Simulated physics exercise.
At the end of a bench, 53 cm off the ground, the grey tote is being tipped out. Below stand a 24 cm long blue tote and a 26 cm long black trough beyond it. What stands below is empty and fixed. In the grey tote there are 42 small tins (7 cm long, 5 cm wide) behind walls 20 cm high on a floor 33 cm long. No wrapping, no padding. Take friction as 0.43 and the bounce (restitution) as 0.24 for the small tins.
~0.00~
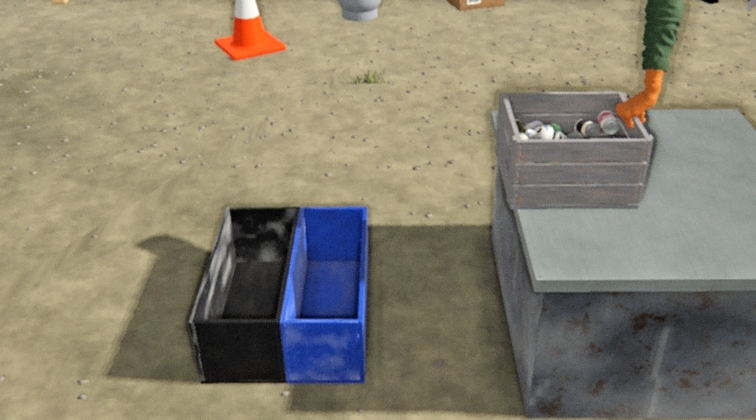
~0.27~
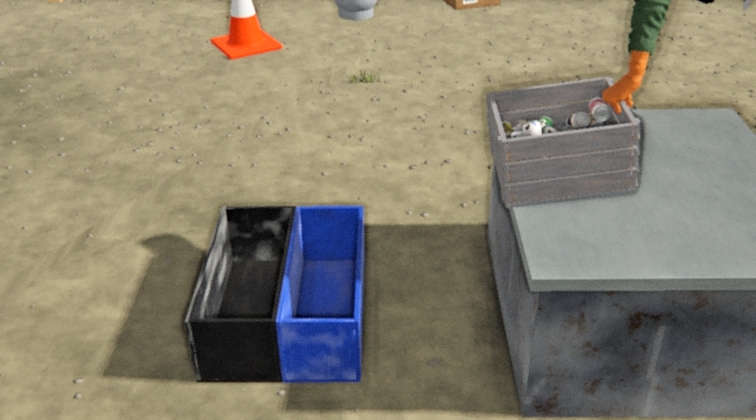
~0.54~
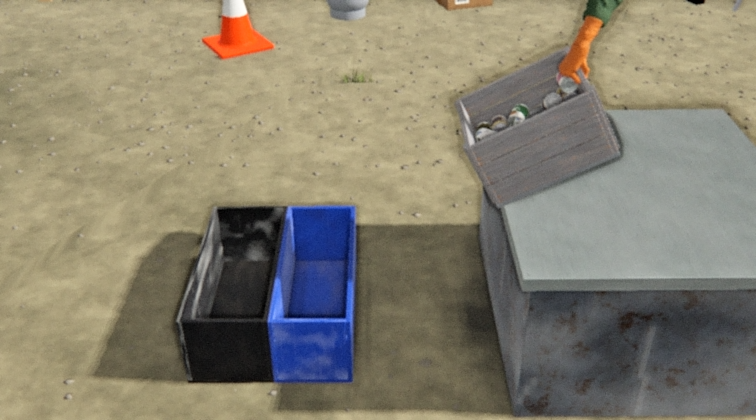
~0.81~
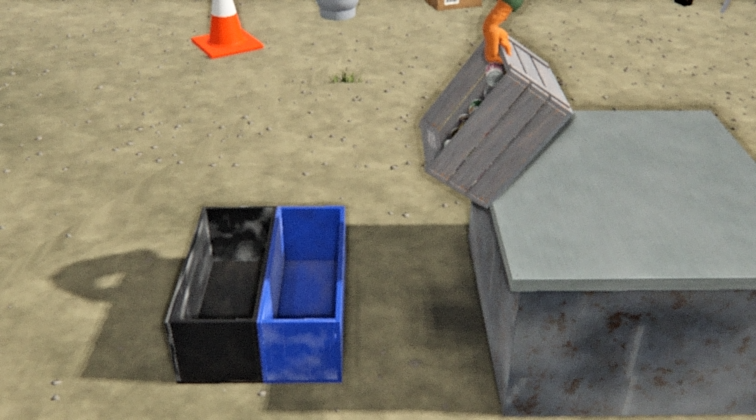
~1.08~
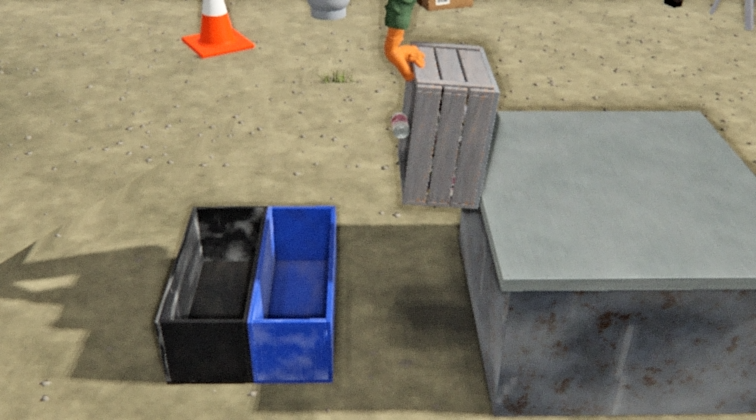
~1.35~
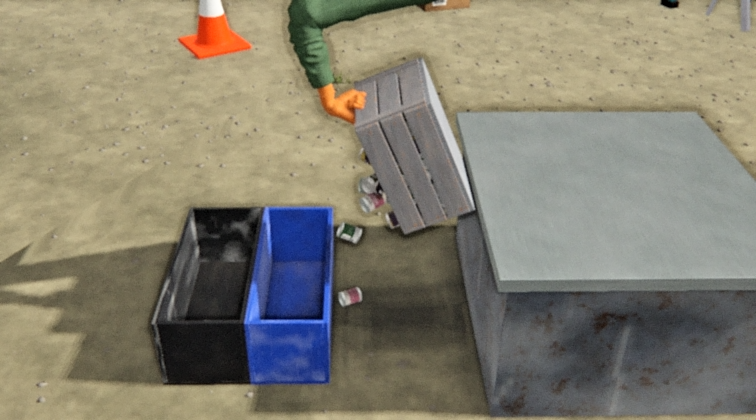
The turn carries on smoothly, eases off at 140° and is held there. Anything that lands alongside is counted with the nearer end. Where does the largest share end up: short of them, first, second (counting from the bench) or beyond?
The ground before the pair gets the most.
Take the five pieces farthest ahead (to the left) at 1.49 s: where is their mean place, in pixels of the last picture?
At about (337, 258).
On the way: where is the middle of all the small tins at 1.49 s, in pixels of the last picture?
At about (389, 189).
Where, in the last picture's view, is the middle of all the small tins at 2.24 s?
At about (372, 308).
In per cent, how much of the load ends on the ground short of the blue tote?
Near 90 in a hundred.
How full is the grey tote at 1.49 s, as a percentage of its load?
Roughly 60 per cent is still inside.
After 1.49 s, tilt 124°; 26 still in the grey tote, 2 on the ground short of the blue tote and 14 in the air.
After 1.67 s, tilt 135°; 5 still in the grey tote, 1 in the blue tote, 17 on the ground short of the blue tote and 19 in the air.
After 1.92 s, tilt 140°; 4 in the blue tote, 36 on the ground short of the blue tote and 2 in the air.
Final count (at 2.24 s), 4 in the blue tote and 38 on the ground short of the blue tote.
